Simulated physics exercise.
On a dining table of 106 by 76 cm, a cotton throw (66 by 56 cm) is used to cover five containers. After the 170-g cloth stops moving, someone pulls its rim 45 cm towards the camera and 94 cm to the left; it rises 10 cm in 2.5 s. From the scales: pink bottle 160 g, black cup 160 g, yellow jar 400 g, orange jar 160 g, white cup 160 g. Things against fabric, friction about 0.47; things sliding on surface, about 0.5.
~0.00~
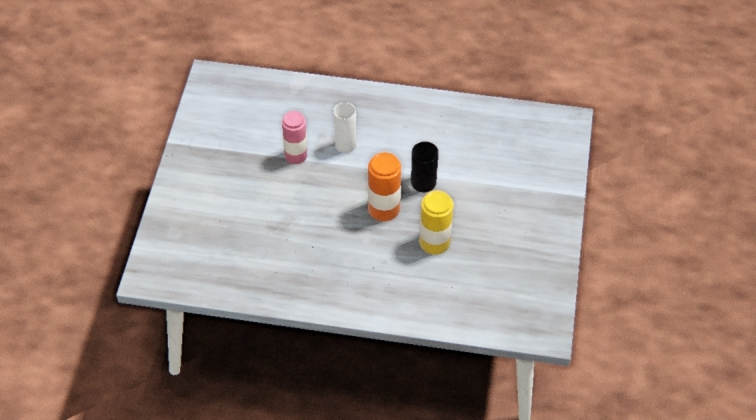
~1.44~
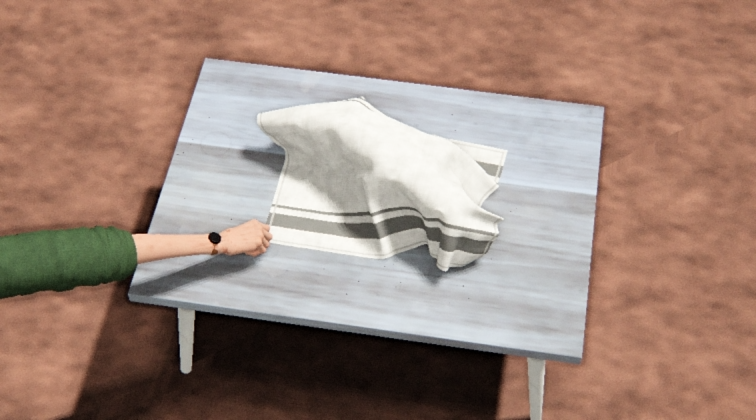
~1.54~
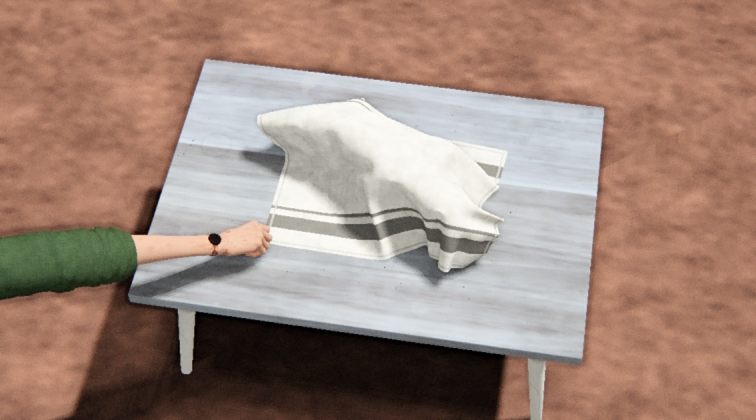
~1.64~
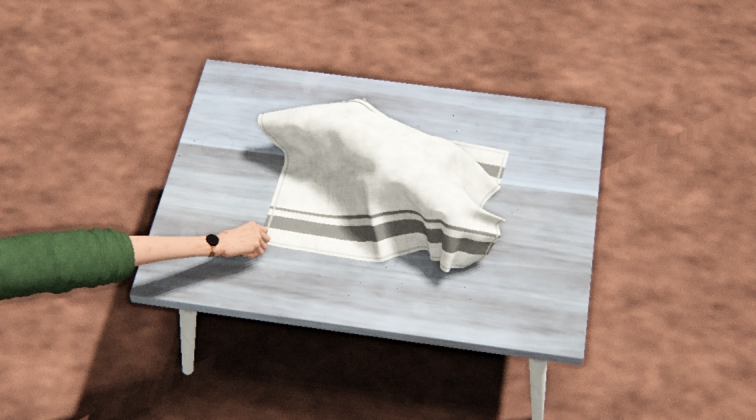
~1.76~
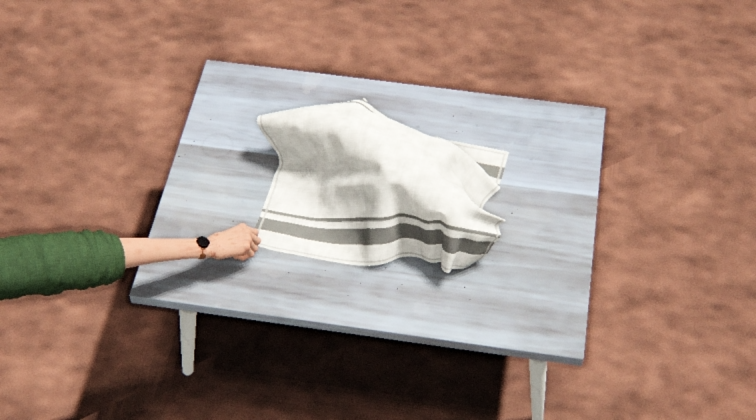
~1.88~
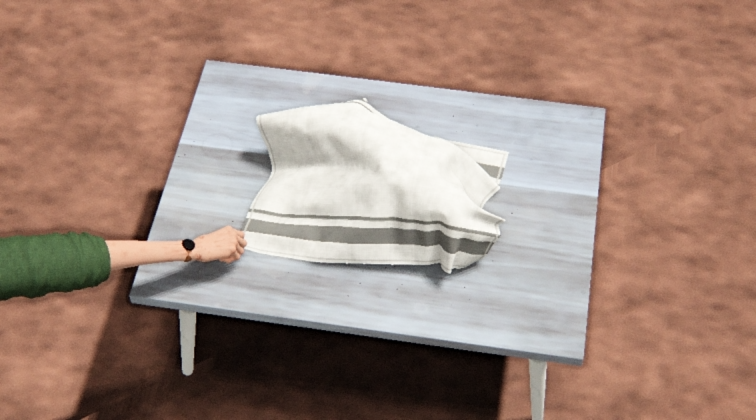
The video shows a pink bottle, a white cup, an orange jar, a black cup and a yellow jar on a table, then a striped cloth covering them as a hand pulls its near corner slightly to the left.
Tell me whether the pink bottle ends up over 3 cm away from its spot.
It holds its ground.
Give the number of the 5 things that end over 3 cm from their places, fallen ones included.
I make it 1.
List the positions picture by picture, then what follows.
The first frame shows shows, yellow jar (438, 201), 16 cm tall; white cup (345, 111), 13 cm tall; black cup (425, 152), 12 cm tall; pink bottle (293, 118), 14 cm tall; orange jar (385, 163), 18 cm tall.
The second frame shows shows, cotton throw corners (276, 130) (507, 151) (472, 259); grip (261, 242).
The third frame shows shows, cotton throw corners (276, 131) (507, 152); grip (261, 243).
The fourth frame shows shows, cotton throw corners (277, 131) (509, 152); grip (259, 243).
The fifth frame shows shows, cotton throw corners (277, 132) (509, 152); grip (250, 246).
The sixth frame shows shows, cotton throw corners (278, 132) (508, 152) (473, 261); grip (236, 248).
By 2.4 s, middle of the cotton throw at (302, 198); pink bottle 1 cm off its start, orange jar 4 cm off its start.
By 2.9 s, middle of the cotton throw at (166, 258); orange jar on its side, 13 cm off its start.
By 3.5 s, middle of the cotton throw at (6, 374); orange jar on its side, 13 cm off its start at (348, 217).
By 4.0 s, middle of the cotton throw at a place out of view; orange jar on its side, 13 cm off its start.
By 4.8 s, middle of the cotton throw at a place out of view; pink bottle 1 cm off its start at (304, 117), orange jar on its side, 13 cm off its start at (348, 217).
